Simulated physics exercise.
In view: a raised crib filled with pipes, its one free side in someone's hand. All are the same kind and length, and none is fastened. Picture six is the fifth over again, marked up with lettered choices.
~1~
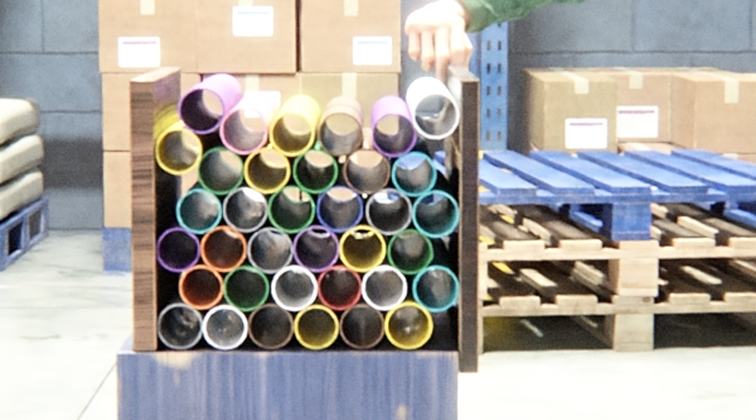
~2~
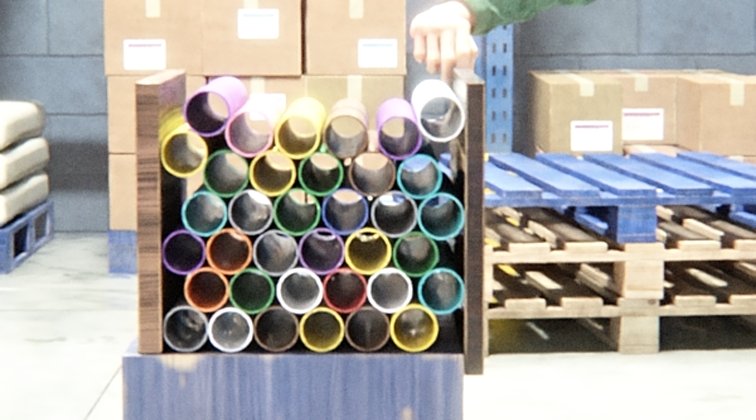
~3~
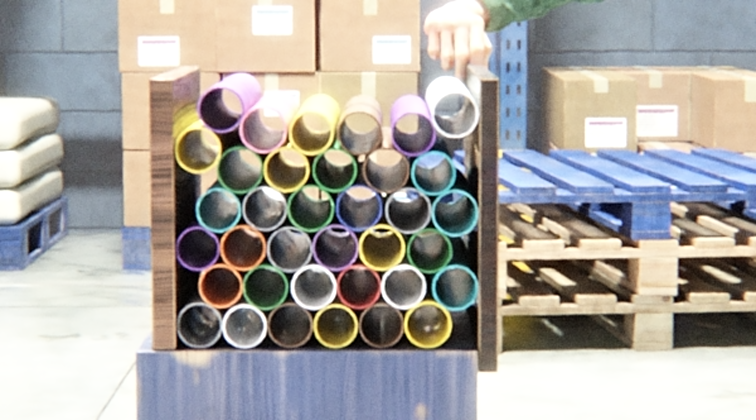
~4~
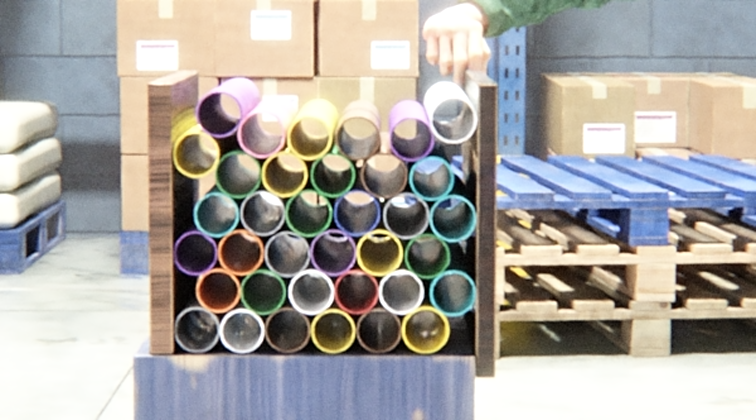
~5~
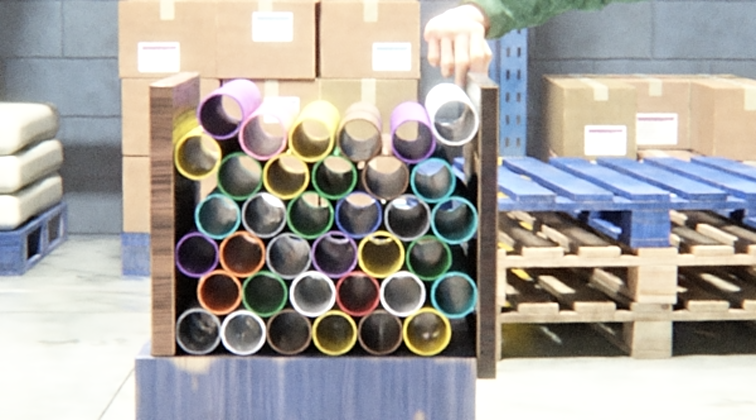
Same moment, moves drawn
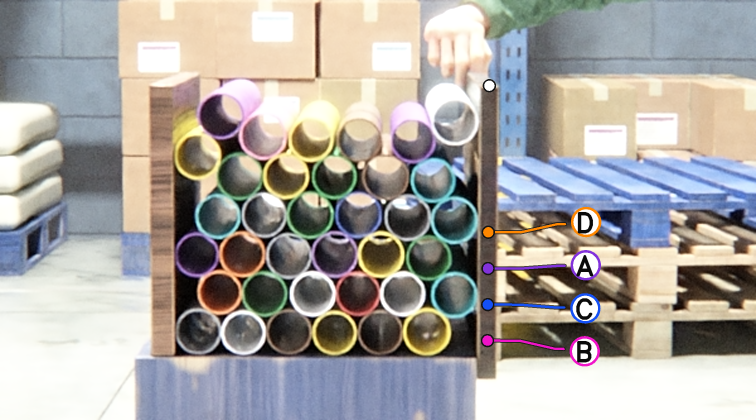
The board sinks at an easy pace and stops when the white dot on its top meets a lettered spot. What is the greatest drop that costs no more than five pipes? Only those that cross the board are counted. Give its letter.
At most to C.
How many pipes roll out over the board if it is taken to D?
With D, one.
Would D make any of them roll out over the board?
Yes, at D.
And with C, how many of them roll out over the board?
It comes to four.
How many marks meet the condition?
Three of the four.
On the marked copy, A at (488, 269); B at (488, 341); C at (488, 305); D at (489, 232); the white dot at (490, 86).
Following C. Soon after the start, top of the board (478, 180).
Later, top of the board (477, 283).
In the end, top of the board (477, 304), four out over the board.
As for the rest, A one out over the board; B more than five out over the board; D one out over the board.
